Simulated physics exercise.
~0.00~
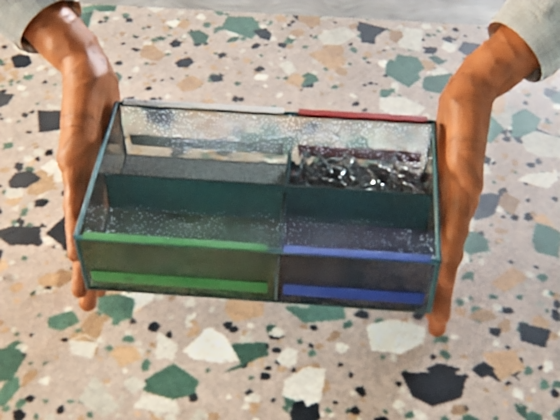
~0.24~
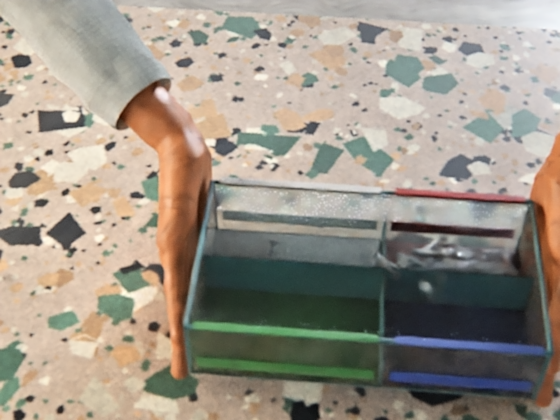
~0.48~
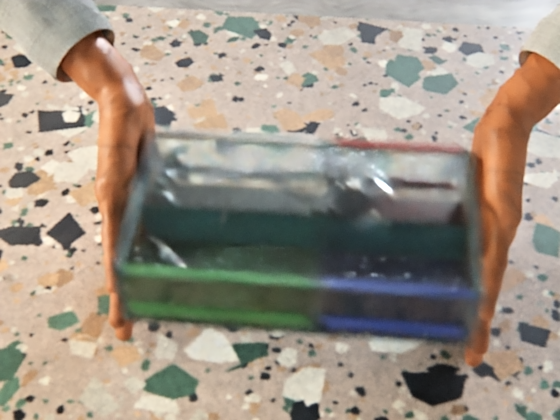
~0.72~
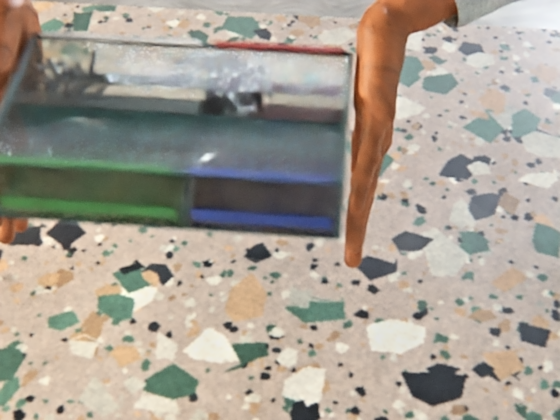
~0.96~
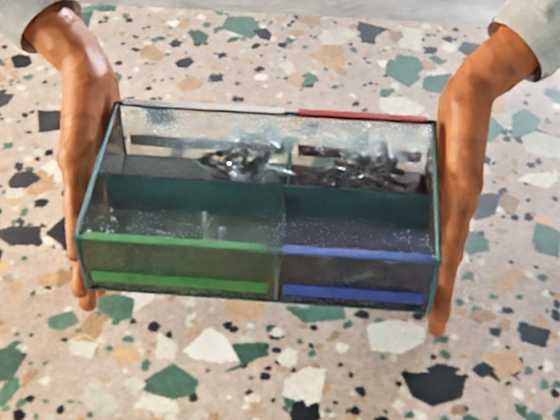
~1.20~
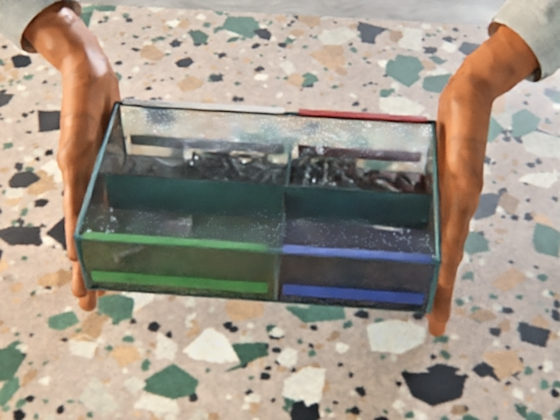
Two hands shake a clear-lidded divided box, spreading screws from red into white, then hold still.
